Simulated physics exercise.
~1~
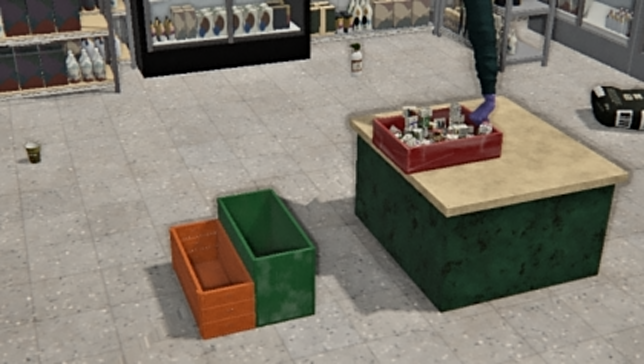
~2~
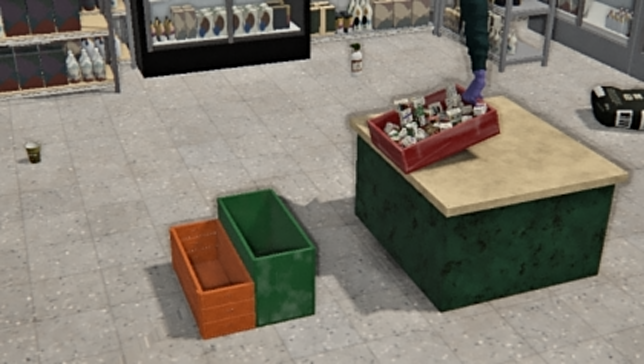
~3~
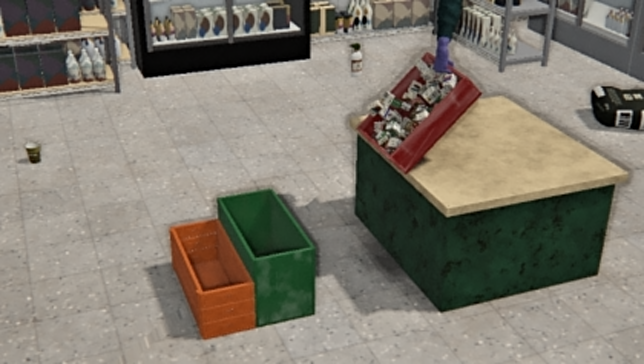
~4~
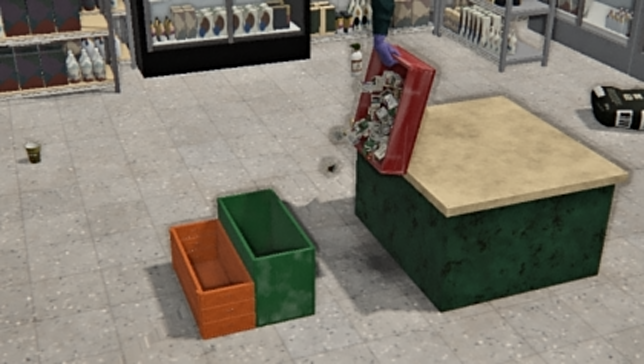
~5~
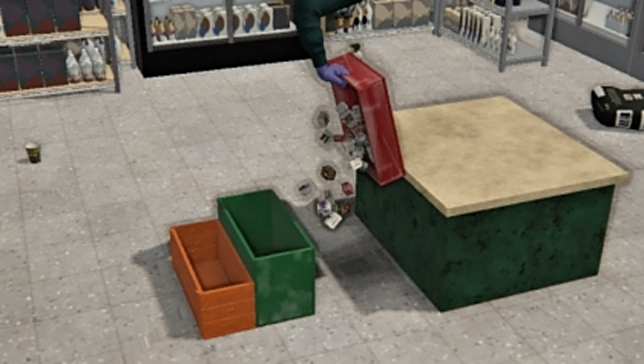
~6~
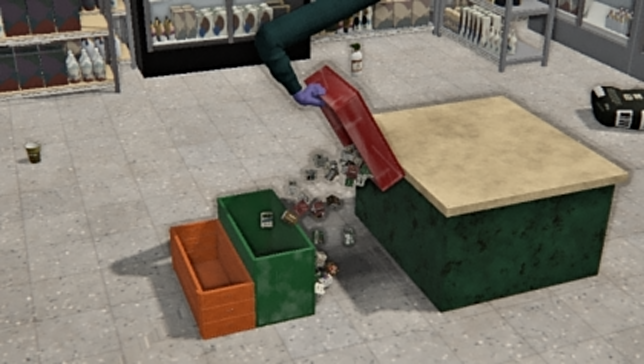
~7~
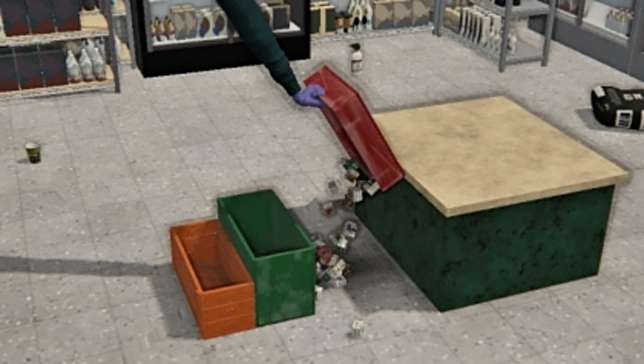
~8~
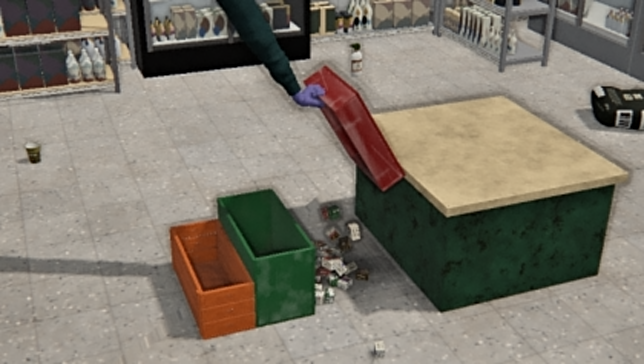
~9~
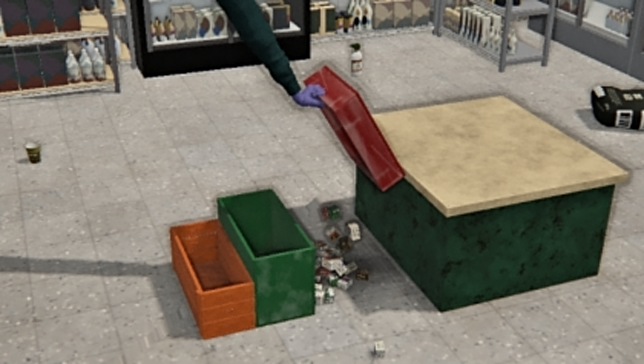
A gloved hand tipped a red tote of small cartons over the end of a bench, and most tumbled onto the floor short of the green bin, ending in a scattered heap while the hand still held the upturned tote.
